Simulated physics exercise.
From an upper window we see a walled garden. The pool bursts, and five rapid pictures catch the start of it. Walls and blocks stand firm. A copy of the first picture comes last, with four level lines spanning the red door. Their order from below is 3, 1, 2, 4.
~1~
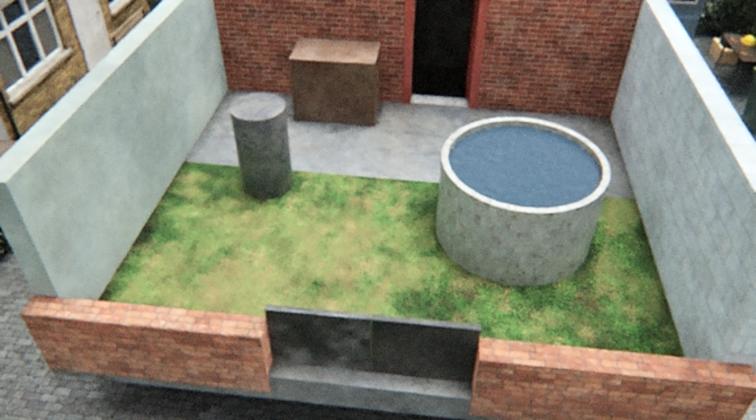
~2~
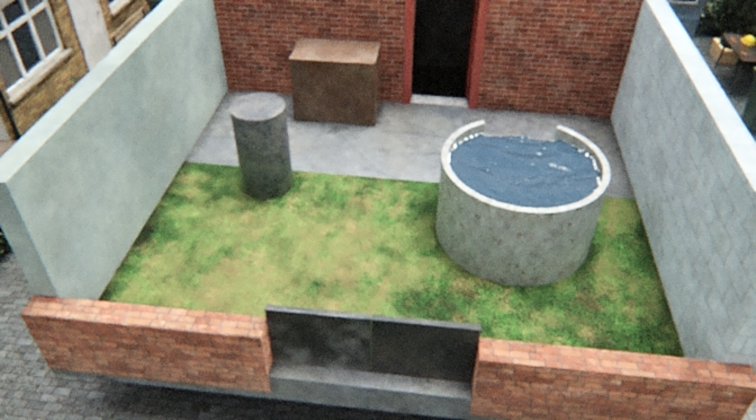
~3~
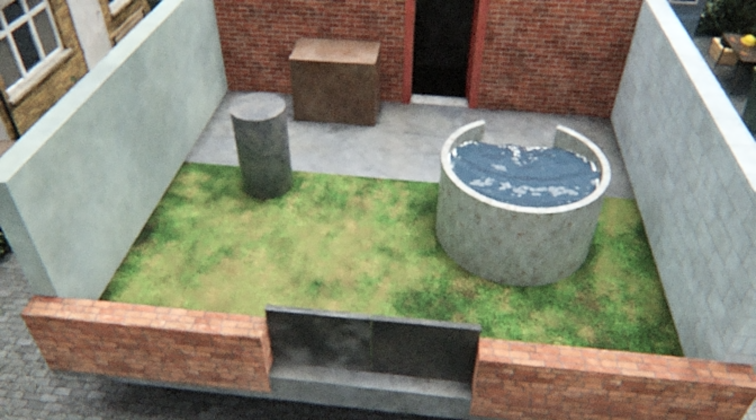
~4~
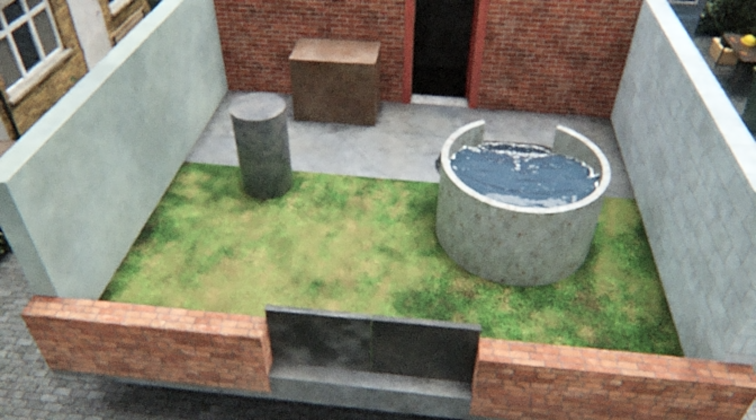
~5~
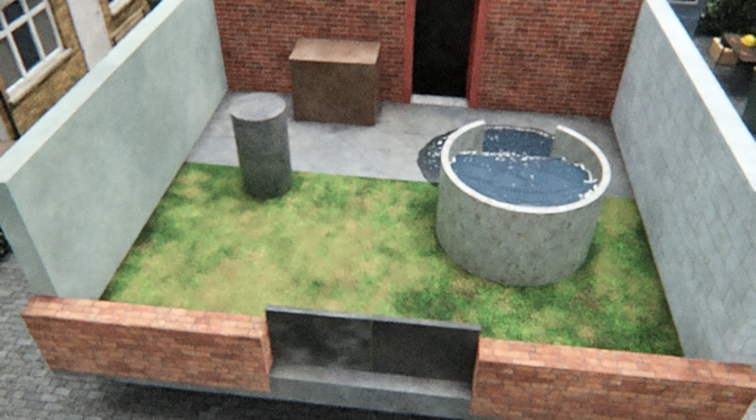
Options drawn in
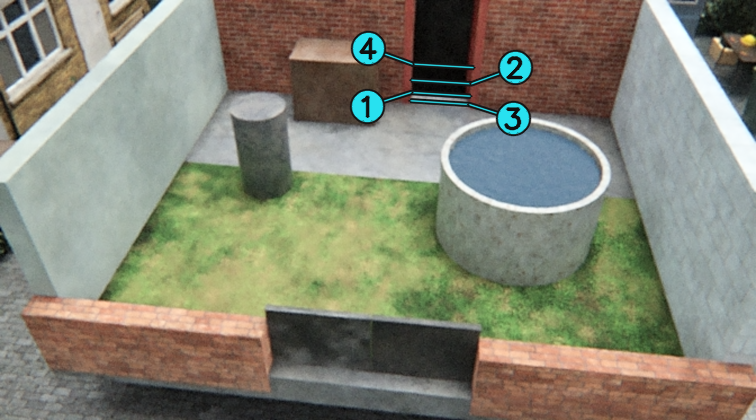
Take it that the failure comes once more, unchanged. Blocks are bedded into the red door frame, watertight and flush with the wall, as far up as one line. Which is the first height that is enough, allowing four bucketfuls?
Go for 2.
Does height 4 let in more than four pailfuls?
No, not at all.
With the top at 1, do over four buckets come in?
Yes.
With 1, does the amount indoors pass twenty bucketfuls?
No.
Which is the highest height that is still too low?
Here it is height 1.
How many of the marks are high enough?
Two.
In cyan, 1 at (440, 94); 2 at (441, 82); 3 at (439, 102); 4 at (442, 65); from the bottom up 3, 1, 2, 4.
With 1, about 9 bucketfuls get in.
With 2, a splash gets over, under a bucket.
With 3, dozens of bucketfuls pour in.
With 4, nothing gets over.
